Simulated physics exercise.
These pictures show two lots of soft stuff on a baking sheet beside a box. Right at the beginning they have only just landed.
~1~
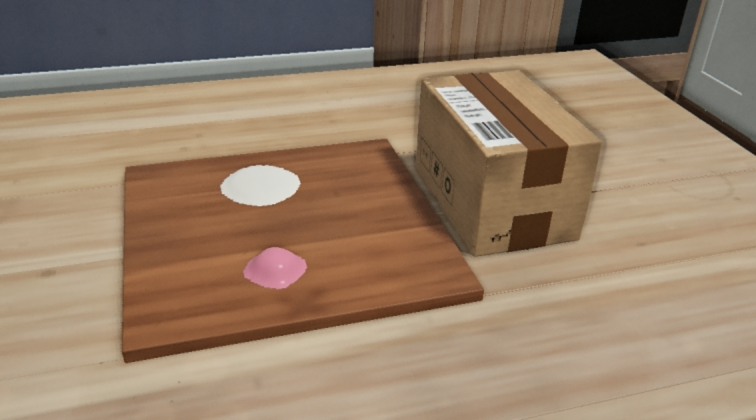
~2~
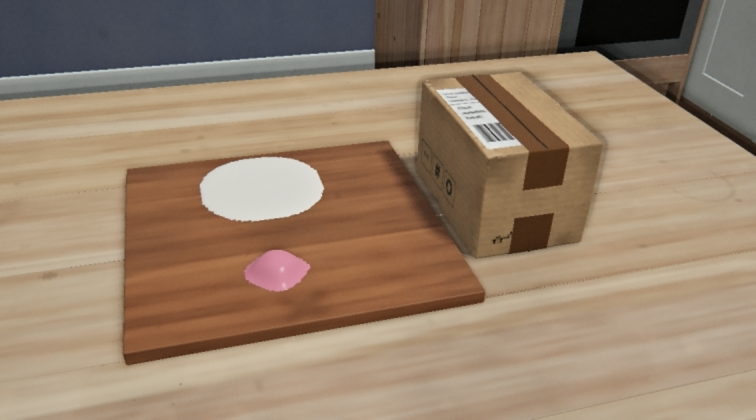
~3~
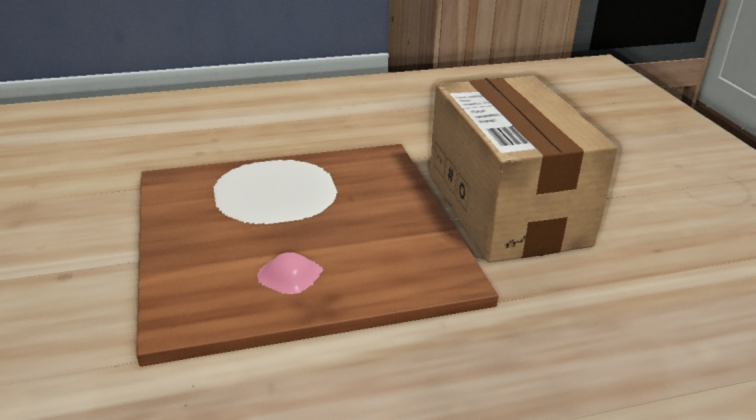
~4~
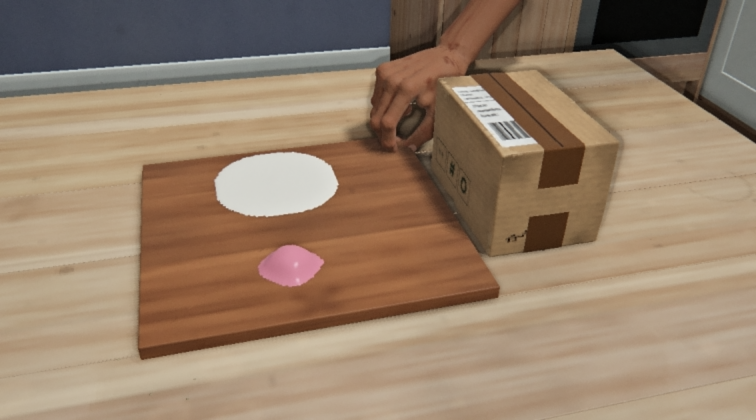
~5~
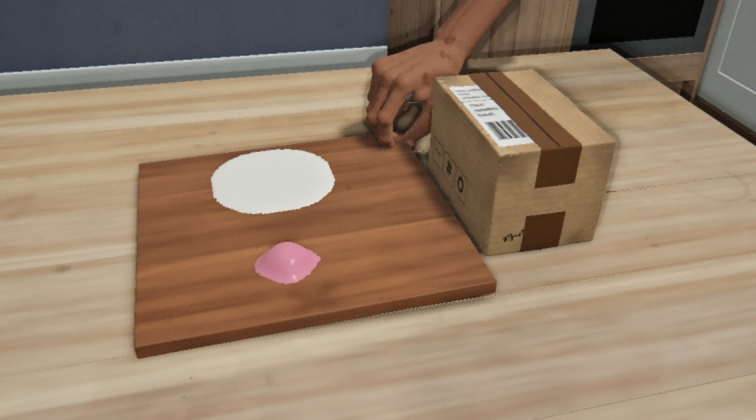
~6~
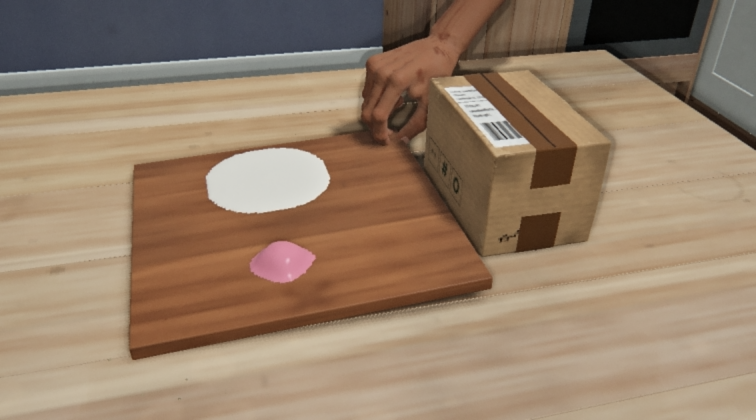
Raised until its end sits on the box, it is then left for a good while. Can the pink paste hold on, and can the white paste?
In the end the pink paste holds on. The white paste trickles off.
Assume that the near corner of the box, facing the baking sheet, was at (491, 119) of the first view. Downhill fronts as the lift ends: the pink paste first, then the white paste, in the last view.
The first tip is at (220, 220), the second at (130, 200).
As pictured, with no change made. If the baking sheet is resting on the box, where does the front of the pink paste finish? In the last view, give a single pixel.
Looks like it settles at roughly (237, 230) in the last picture.
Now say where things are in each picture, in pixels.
In the first picture, the baking sheet lies flat; pink paste (275, 260) a mound; white paste (260, 181) a low mound; box (538, 201).
In the second picture, they settle; pink paste (276, 262) a mound; white paste (262, 186) spread thin.
In the third picture, at rest; pink paste (289, 265) a mound; white paste (275, 189) spread thin.
In the fourth picture, a hand takes the end; pink paste (290, 258) a mound; white paste (276, 181) spread thin.
In the fifth picture, the end is rising; pink paste (286, 255) a mound; white paste (273, 178) spread thin.
In the sixth picture, the baking sheet slopes by about 3°; pink paste (281, 254) a mound; white paste (268, 177) spread thin; box (546, 201).
A moment on, slope about 25°; the pink paste has not moved; the white paste has crept down a long way.
Further on, the pink paste has not moved; the white paste is dripping off the low end.
When it is over, slope about 25°; the pink paste has not moved; the white paste is dripping off the low end.
